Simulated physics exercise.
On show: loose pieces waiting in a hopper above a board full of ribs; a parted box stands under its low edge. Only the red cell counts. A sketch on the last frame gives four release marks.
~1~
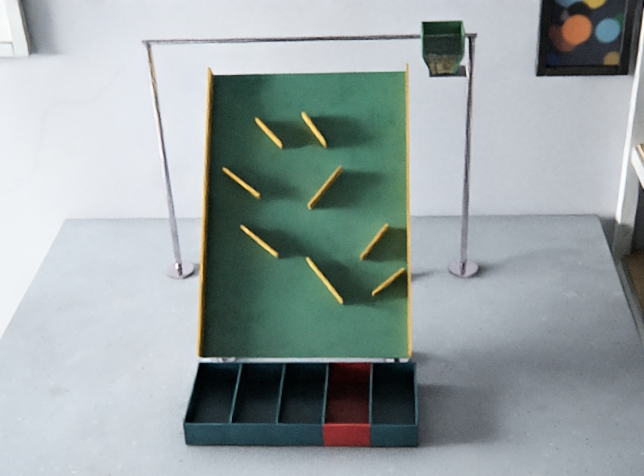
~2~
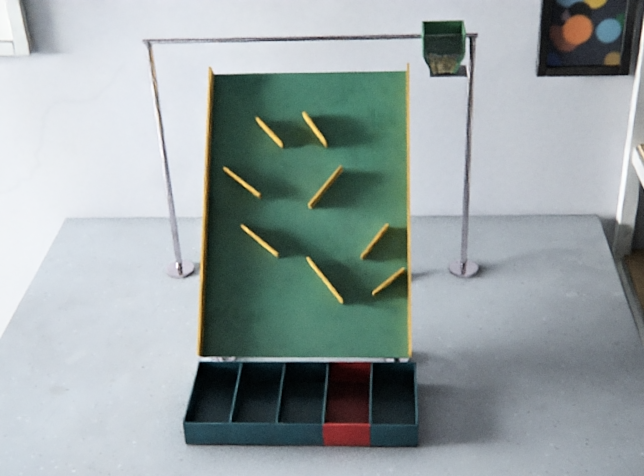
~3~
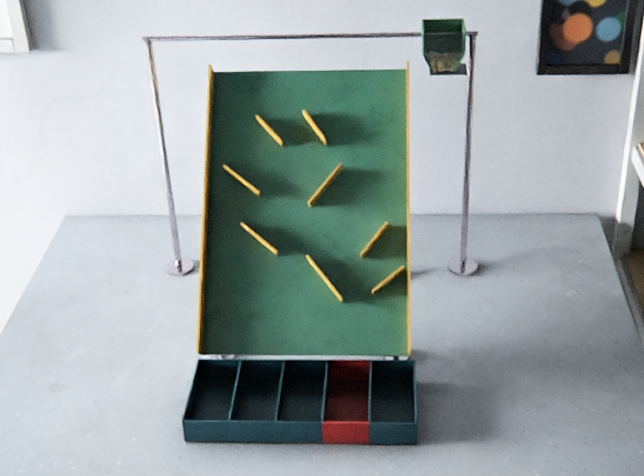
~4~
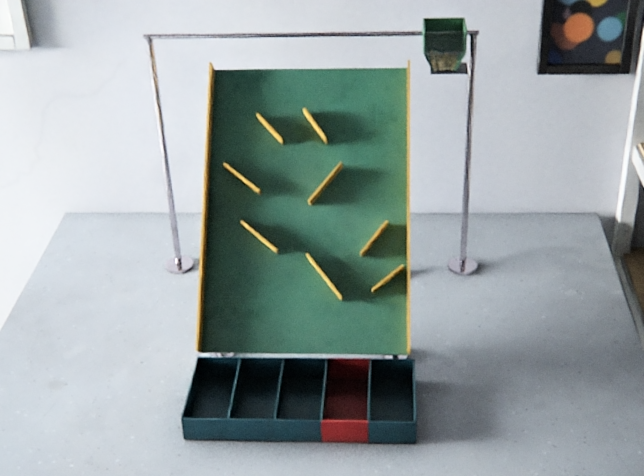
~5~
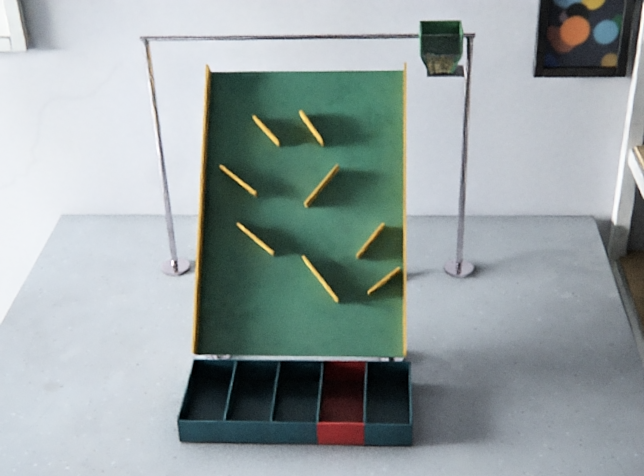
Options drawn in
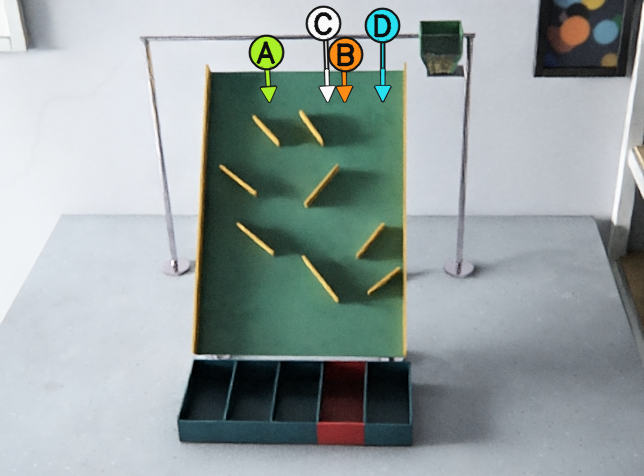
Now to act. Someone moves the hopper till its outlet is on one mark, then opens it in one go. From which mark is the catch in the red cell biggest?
The answer is mark D.
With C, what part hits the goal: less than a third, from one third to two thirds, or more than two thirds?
From one third to two thirds.
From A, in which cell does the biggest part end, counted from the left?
The third.
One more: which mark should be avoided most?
A.
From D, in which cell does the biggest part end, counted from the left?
The fourth from the left.
On the marked copy, mark A meets the board at (269, 96); mark B meets the board at (344, 96); mark C meets the board at (327, 96); mark D meets the board at (382, 95).
If A is chosen, only a few in the red cell, all but a few in other cells, only a few outside the box.
If B is chosen, close to a third in the red cell, close to two thirds in other cells, only a few outside the box.
If C is chosen, close to half in the red cell, close to half in other cells.
If D is chosen, the bulk in the red cell, close to a quarter in other cells, only a few held on the board.
